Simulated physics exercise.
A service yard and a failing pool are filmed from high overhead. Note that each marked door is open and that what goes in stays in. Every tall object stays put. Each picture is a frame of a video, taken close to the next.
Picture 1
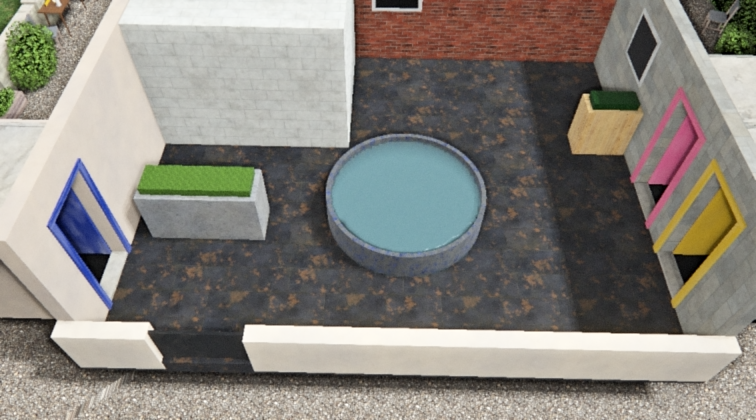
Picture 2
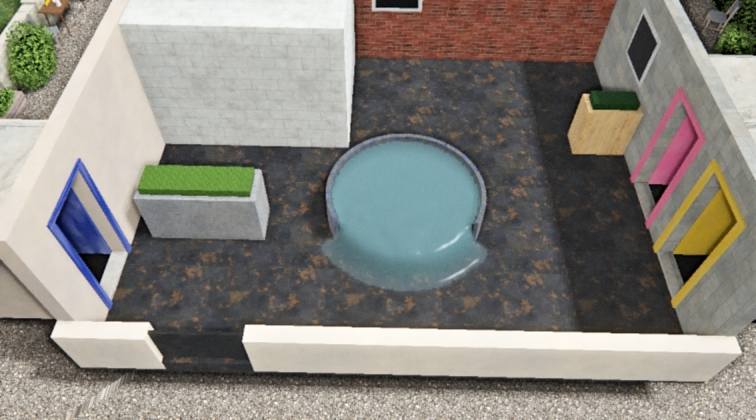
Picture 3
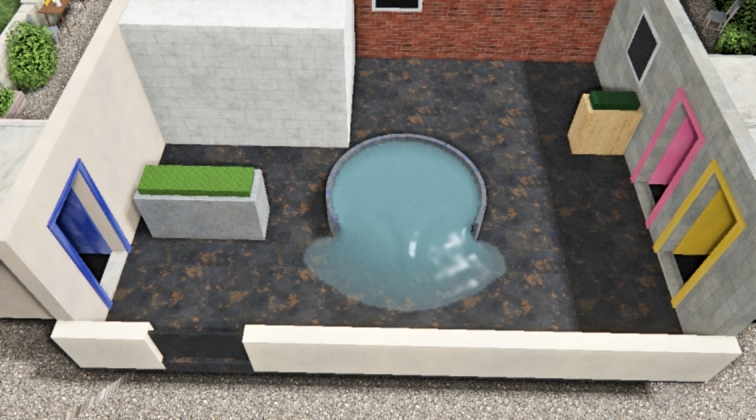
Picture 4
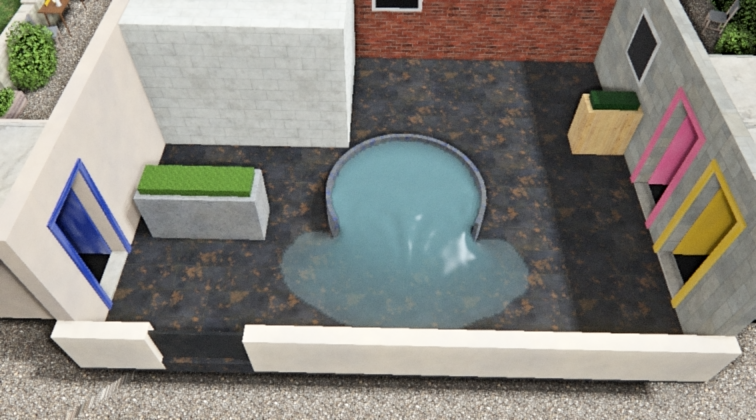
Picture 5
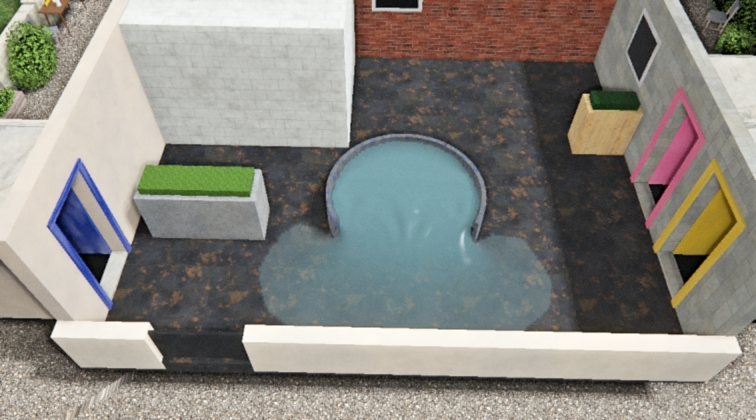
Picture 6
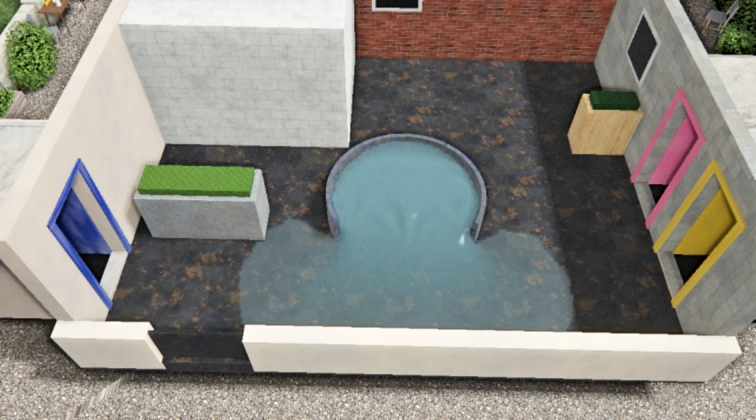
A round pool breaks open at its front, and water spreads across the dark yard floor.
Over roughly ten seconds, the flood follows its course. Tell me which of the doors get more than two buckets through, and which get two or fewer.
My prediction: The blue door will go over two buckets. The yellow door will go over two buckets. The pink door will go over two buckets.
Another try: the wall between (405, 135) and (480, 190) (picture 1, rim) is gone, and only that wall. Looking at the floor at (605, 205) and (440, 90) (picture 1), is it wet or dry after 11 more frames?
The first spot is swamped, the second swamped.
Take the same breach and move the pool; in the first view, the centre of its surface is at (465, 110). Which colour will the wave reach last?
That's the blue-painted one.
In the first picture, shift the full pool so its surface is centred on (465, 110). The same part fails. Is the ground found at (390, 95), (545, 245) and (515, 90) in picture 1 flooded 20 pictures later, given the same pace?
My reading is missed by the flood first, hit by the flood next and missed by the flood last.
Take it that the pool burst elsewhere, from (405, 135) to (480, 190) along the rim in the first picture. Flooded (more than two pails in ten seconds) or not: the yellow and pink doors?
Well, yellow gets less, but pink gets more.
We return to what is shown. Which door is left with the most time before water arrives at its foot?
Looking at the pictures, the answer is the pink-painted one.
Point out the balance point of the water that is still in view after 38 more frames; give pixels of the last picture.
Close to (395, 256), I reckon.
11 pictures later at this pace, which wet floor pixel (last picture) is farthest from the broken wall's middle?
Roughly at (98, 345).
A moment on, water covers 25 % of the floor; the blue door not reached, the yellow door not reached, the pink door not reached.
Next, water covers 25 % of the floor; the blue door not reached, the yellow door wet at the sill, nothing in, the pink door not reached.
Then, water covers 45 % of the floor; the blue door over two buckets in, the yellow door over two buckets in, the pink door wet at the sill, nothing in.
Later, water covers 65 % of the floor; the blue door far over two buckets in, the yellow door far over two buckets in, the pink door under two buckets in.
In the end, water covers 85 % of the floor; the blue door far over two buckets in, the yellow door far over two buckets in, the pink door over two buckets in.
